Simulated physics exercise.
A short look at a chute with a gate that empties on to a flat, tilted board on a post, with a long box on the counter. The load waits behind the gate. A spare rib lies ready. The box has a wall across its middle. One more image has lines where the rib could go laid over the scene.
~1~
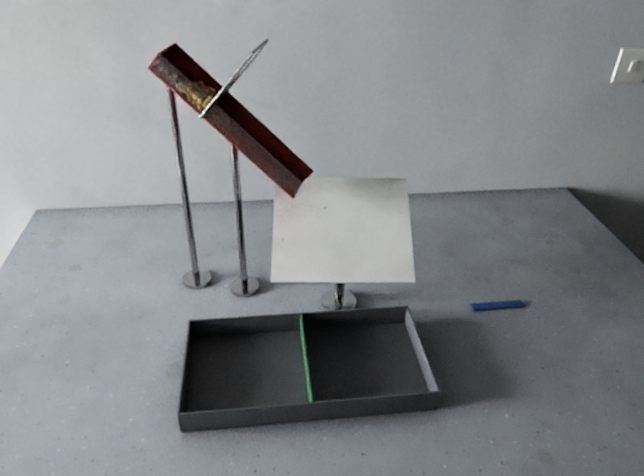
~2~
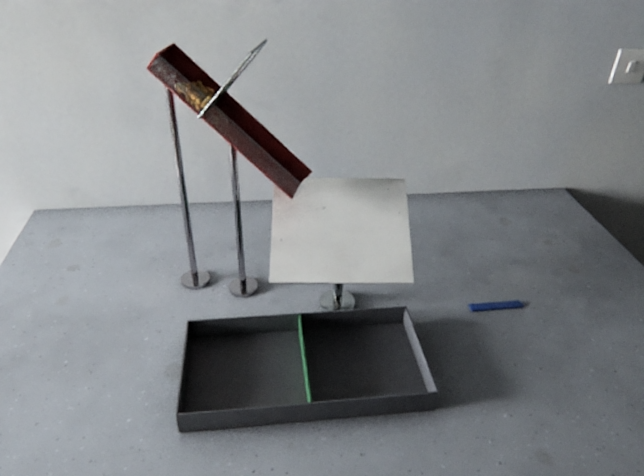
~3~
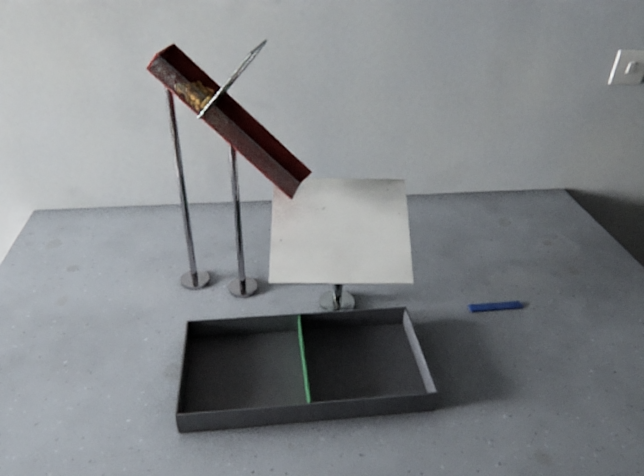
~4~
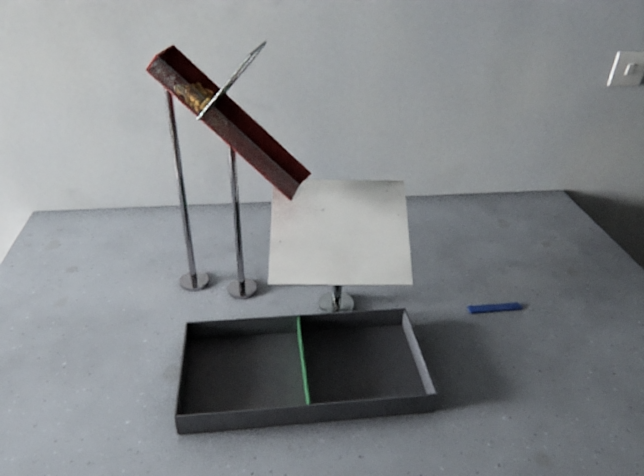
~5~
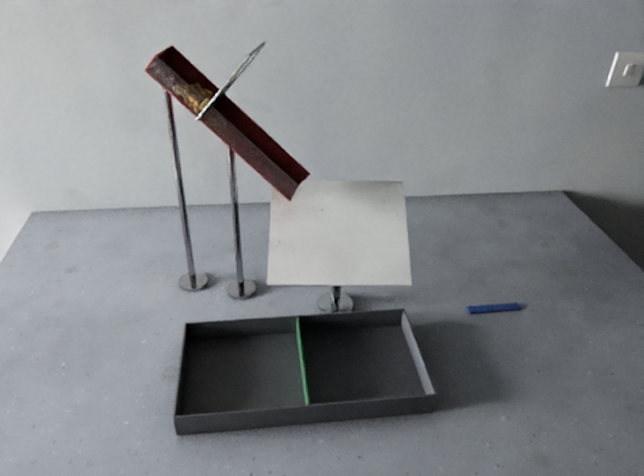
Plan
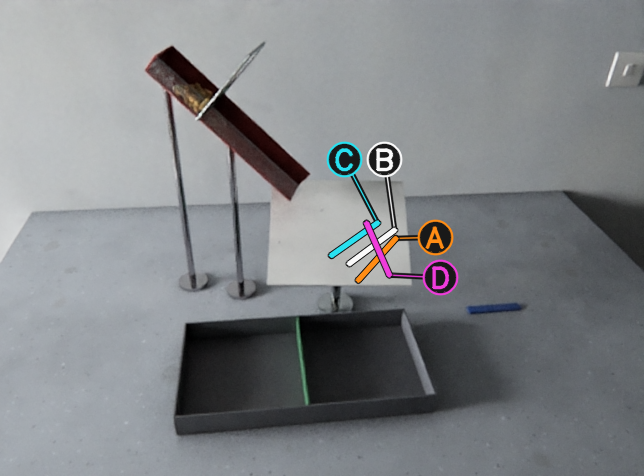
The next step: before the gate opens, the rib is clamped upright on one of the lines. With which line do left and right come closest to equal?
Take C.
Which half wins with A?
Right.
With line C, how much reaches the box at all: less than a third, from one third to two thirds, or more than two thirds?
More than two thirds.
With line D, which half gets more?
More lands on the right.
On the marked copy, line A from (395, 238) to (358, 280); line B from (394, 230) to (349, 263); line C from (377, 222) to (331, 255); line D from (366, 223) to (389, 275).
For line A, of what is caught, a small part in the left half, nearly all in the right.
For line B, of what is caught, a stray few in the left half, nearly all in the right.
For line C, of what is caught, about two thirds in the left half, about a third in the right.
For line D, of what is caught, none in the left half, all in the right.
